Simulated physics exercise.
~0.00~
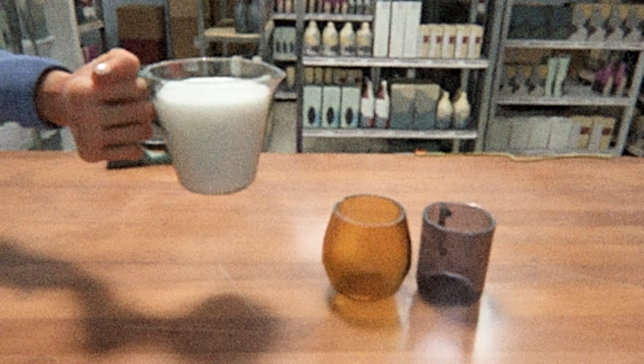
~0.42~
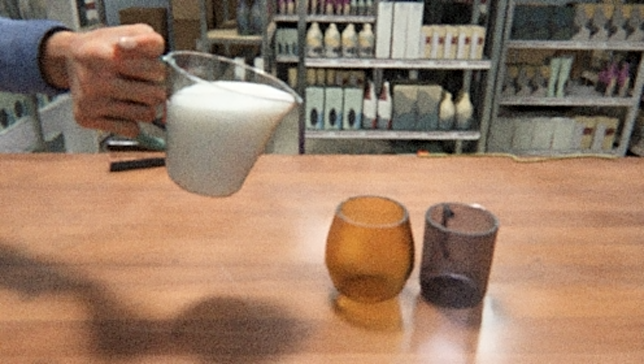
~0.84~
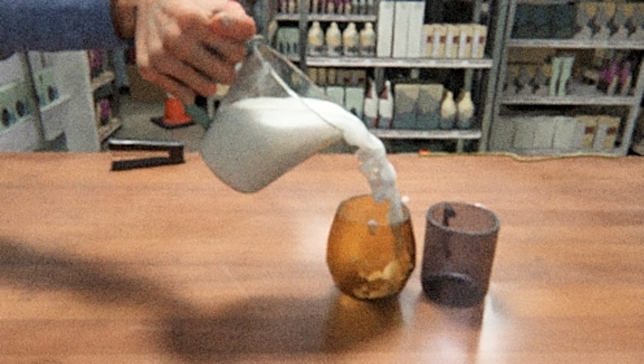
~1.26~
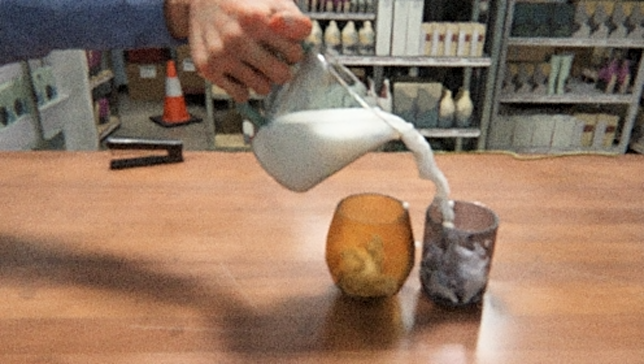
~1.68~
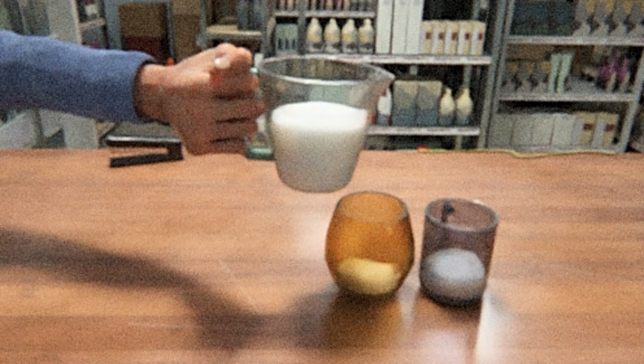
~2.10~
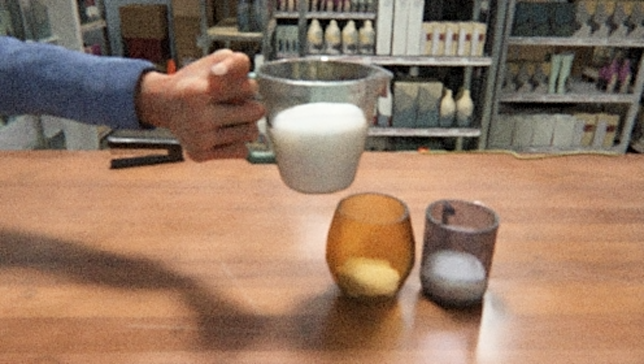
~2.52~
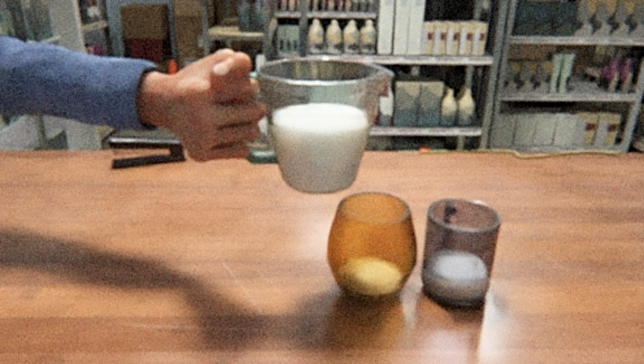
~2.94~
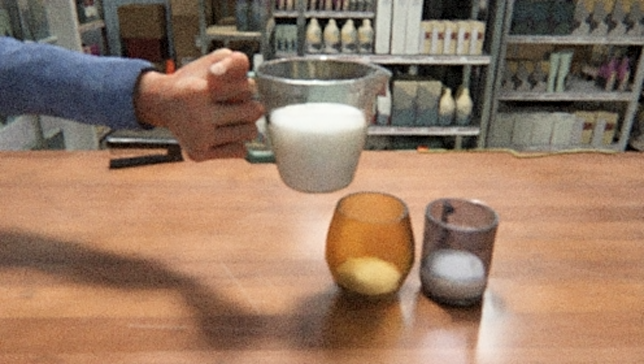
To begin with, a hand holds a clear measuring jug of milk above a wooden counter, to the left of an empty amber stemless glass and an empty purplish cup. The hand tips the jug rightwards, and milk streams from its spout into the amber glass. Still tilted, the jug moves right, and the stream falls into the purplish cup, splashing about inside. The hand then turns the jug upright and holds it still above the counter while the milk settles. In the end both vessels hold a shallow amount, and plenty of milk remains in the jug.
